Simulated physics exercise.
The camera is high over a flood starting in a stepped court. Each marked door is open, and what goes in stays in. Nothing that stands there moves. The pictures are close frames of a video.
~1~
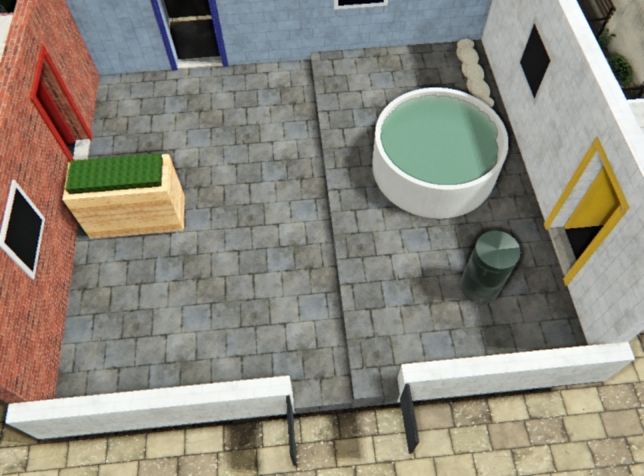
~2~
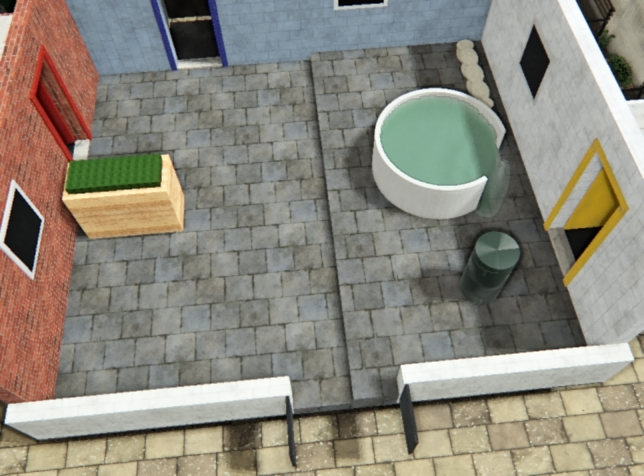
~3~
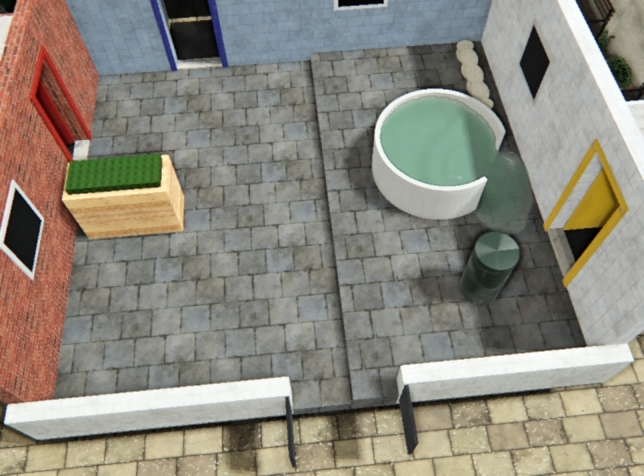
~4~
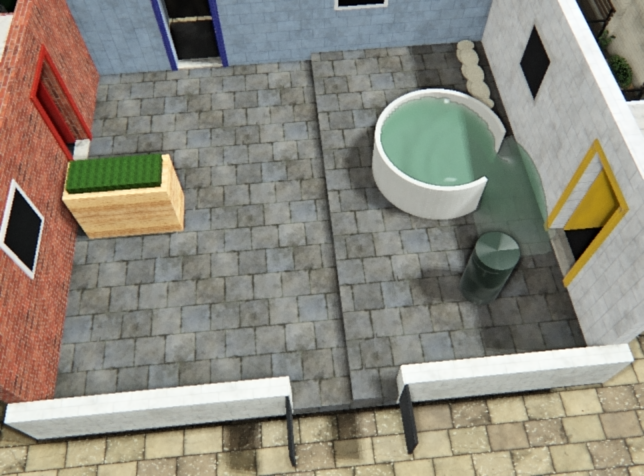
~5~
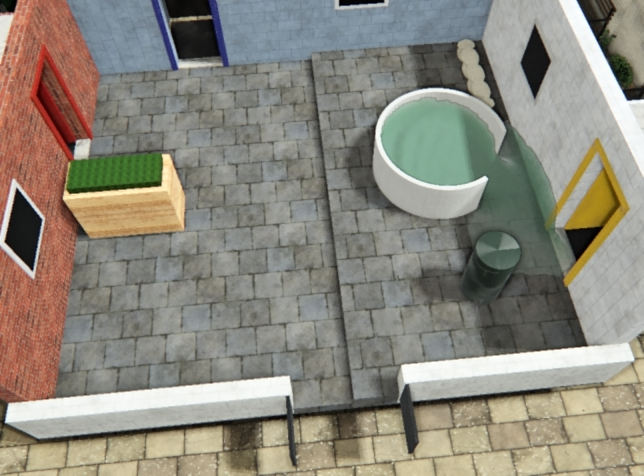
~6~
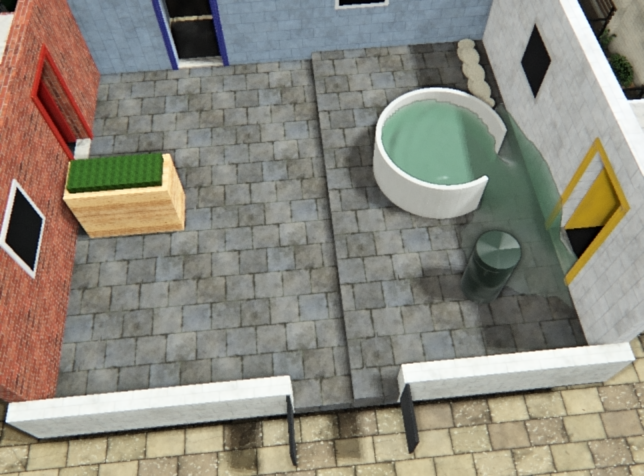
Round white pool in a paved courtyard opening at its right side, greenish water pouring out and spreading along the pale wall.
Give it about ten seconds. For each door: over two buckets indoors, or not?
The red door holds within the limit; the blue door holds within the limit; the yellow door floods.
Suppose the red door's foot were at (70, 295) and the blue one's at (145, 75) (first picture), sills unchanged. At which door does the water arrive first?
First comes the yellow one.
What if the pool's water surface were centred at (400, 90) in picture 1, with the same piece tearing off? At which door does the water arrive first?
I say the yellow door.
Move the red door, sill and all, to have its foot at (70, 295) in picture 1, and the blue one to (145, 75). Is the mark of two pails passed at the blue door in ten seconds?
Then: The blue one is under.
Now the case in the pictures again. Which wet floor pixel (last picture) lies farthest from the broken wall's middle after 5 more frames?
Roughly at (475, 43).
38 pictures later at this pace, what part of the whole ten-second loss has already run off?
Close to 80 %.
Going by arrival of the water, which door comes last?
Last comes the red-painted one.
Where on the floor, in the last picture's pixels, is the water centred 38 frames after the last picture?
Close to (367, 215).
A moment on, water covers 10 % of the floor; the red door not reached, the blue door not reached, the yellow door over two buckets in.
Next, water covers 20 % of the floor; the red door not reached, the blue door not reached, the yellow door far over two buckets in.
Then, water covers 40 % of the floor; the red door not reached, the blue door not reached, the yellow door far over two buckets in.
Later, water covers 80 % of the floor; the red door not reached, the blue door wet at the sill, nothing in, the yellow door far over two buckets in.
In the end, water covers 95 % of the floor; the red door under two buckets in, the blue door wet at the sill, nothing in, the yellow door far over two buckets in.
